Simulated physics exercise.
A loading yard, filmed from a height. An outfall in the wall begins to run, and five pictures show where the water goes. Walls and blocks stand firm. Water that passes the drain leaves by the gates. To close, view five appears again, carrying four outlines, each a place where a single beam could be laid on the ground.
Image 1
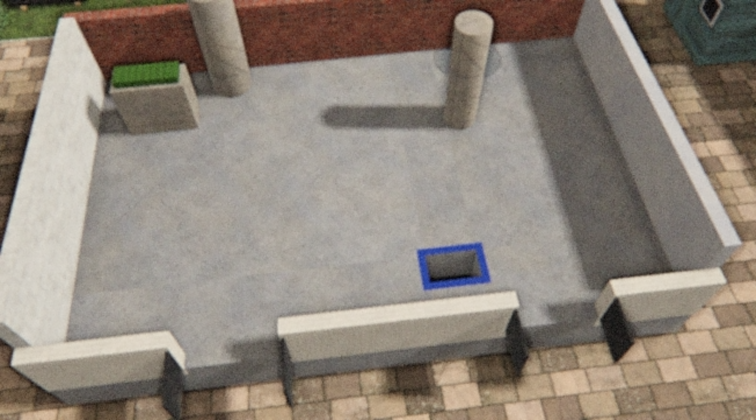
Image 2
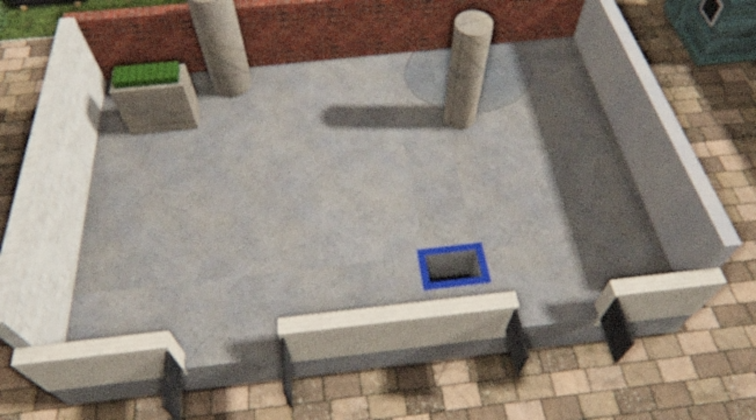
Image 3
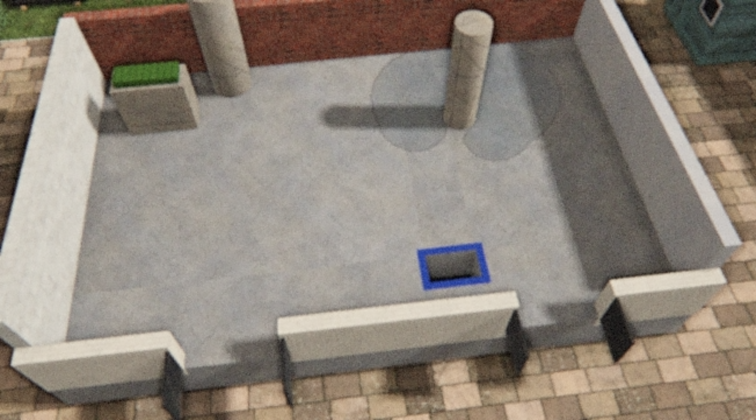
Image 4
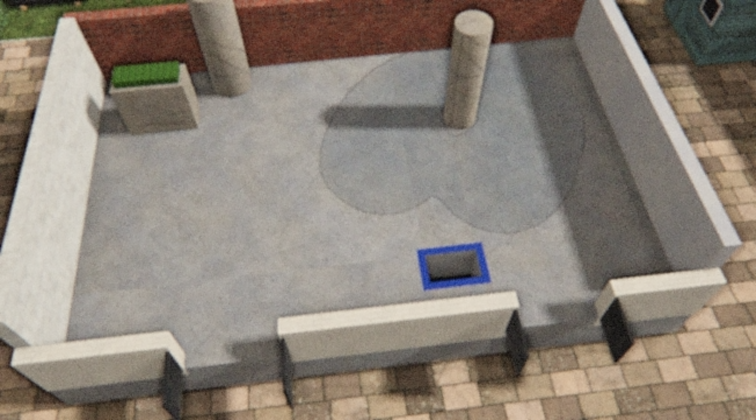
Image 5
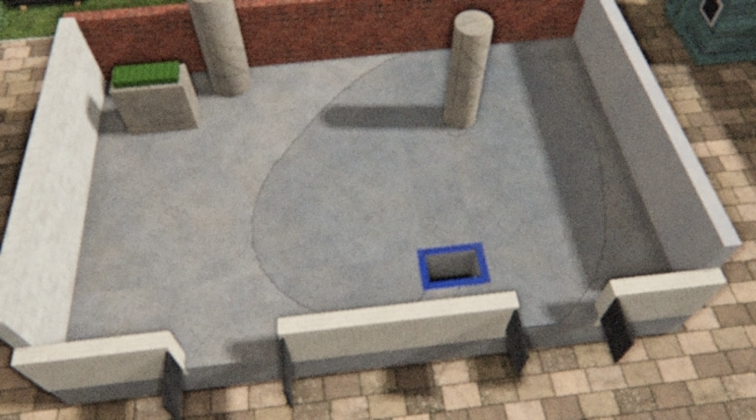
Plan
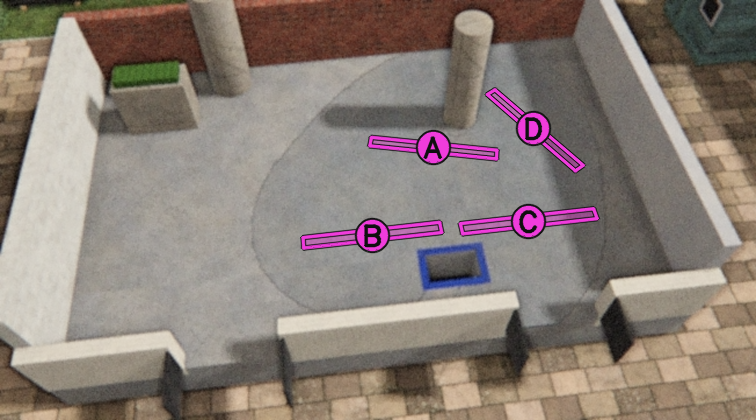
A thin sheet of clear water spreads over the grey floor of a walled yard, seen from a height by a still camera. A red brick wall runs along the back, with pale walls elsewhere, two round columns, a green-topped planter at left and a blue-edged gully near the front. The water emerges around the right column, widens in two rounded lobes that merge, then reaches the gully.
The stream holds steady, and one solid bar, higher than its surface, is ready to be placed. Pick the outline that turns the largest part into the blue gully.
Position B.
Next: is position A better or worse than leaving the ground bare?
Worse.
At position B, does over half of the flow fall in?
No.
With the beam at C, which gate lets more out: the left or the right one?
More leaves on the left.
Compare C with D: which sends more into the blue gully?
D.
In magenta, A from (370, 141) to (496, 154); B from (303, 242) to (440, 227); C from (461, 228) to (595, 213); D from (491, 92) to (579, 168).
For position A, about 11 % of the stream goes into the blue gully, about 85 % out by the gates.
For position B, about 23 % of the stream goes into the blue gully, about 72 % out by the gates.
For position C, about 9 % of the stream goes into the blue gully, about 84 % out by the gates.
For position D, about 13 % of the stream goes into the blue gully, about 79 % out by the gates.
